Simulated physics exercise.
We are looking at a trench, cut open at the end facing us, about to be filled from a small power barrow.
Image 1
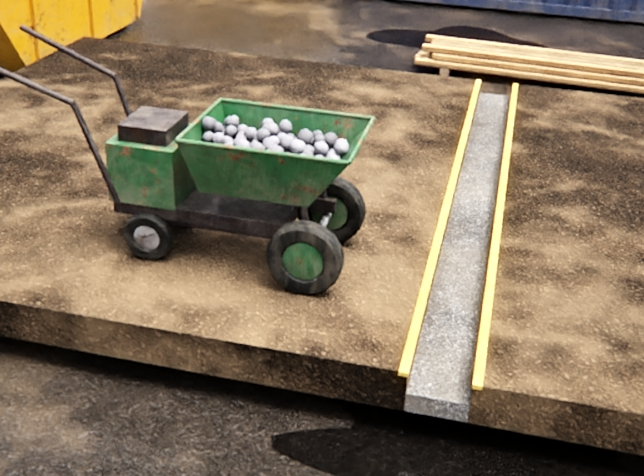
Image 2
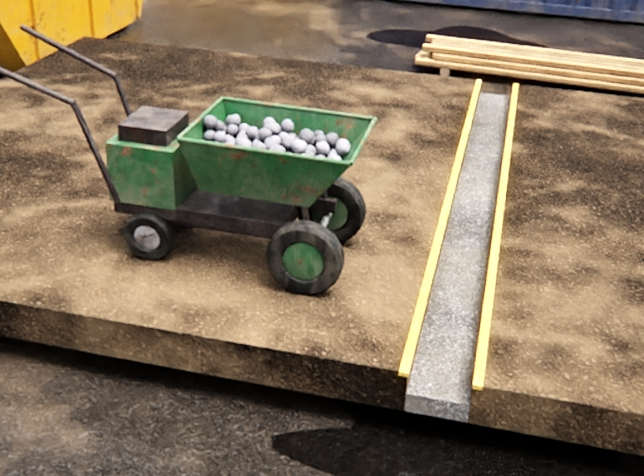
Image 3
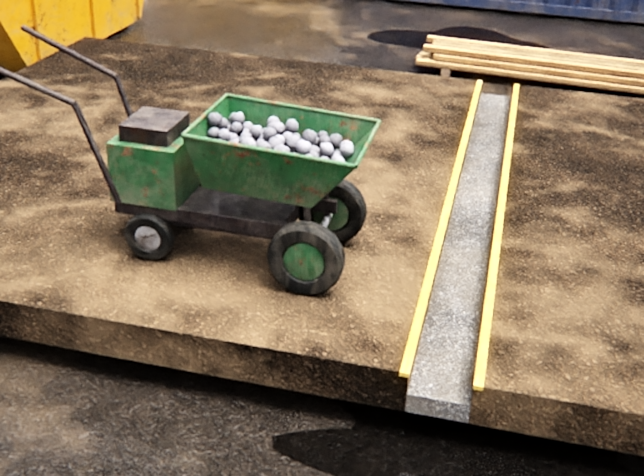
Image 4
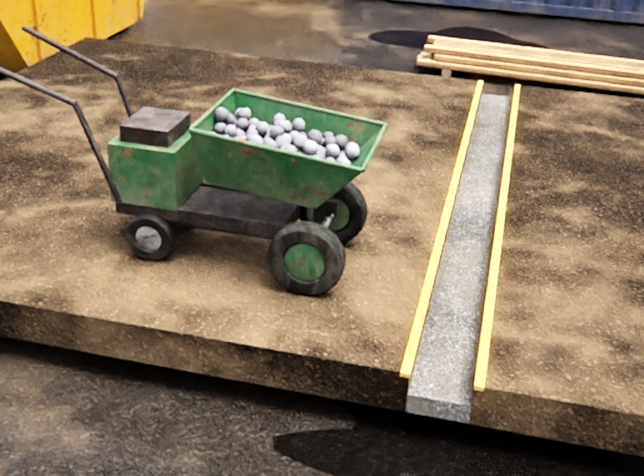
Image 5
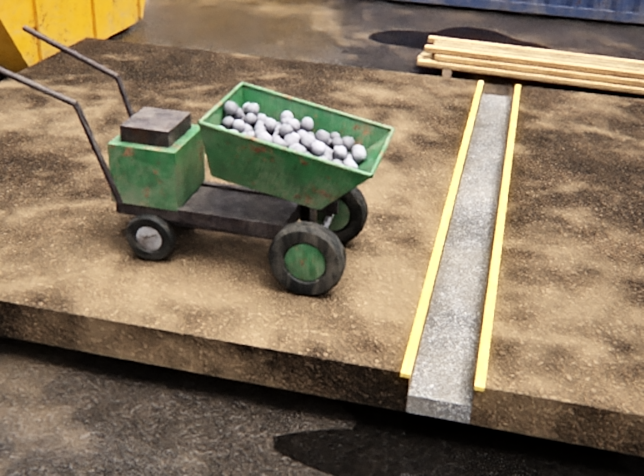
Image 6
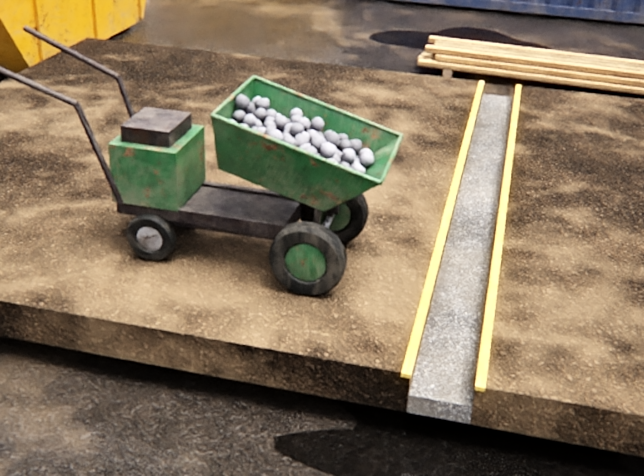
A green barrow's skip, loaded with round grey cobbles, gradually tilts right toward a shallow trench.
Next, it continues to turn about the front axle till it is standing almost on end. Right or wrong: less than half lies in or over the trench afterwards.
Wrong.
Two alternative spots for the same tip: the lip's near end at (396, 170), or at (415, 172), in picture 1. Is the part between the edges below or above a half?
In the first case a smaller fraction; in the second case a smaller fraction.
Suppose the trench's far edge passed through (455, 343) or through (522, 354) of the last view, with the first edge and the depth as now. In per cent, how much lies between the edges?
The first try comes to close to 30 per cent, the next to 80 per cent.
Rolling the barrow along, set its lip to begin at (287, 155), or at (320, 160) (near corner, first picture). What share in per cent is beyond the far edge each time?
First spot 0 per cent, second spot 0 per cent.
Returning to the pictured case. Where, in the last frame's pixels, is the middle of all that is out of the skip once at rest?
About (462, 292).
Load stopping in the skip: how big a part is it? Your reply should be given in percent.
25 in a hundred, roughly.
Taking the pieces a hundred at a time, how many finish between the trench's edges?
About 65 in every hundred pieces.
Shortly afterwards, skip tipped steeply; the whole lot in the skip.
Next, skip tipped right over; the bulk in the skip; a little in or heaped over the trench; only a few falling.
Some moments later, skip tipped right over; near a third in the skip; near two thirds in or heaped over the trench; a little beyond it.
In the end, skip tipped right over; near a quarter in the skip; only a few short of the trench; near two thirds in or heaped over the trench; a little beyond it.
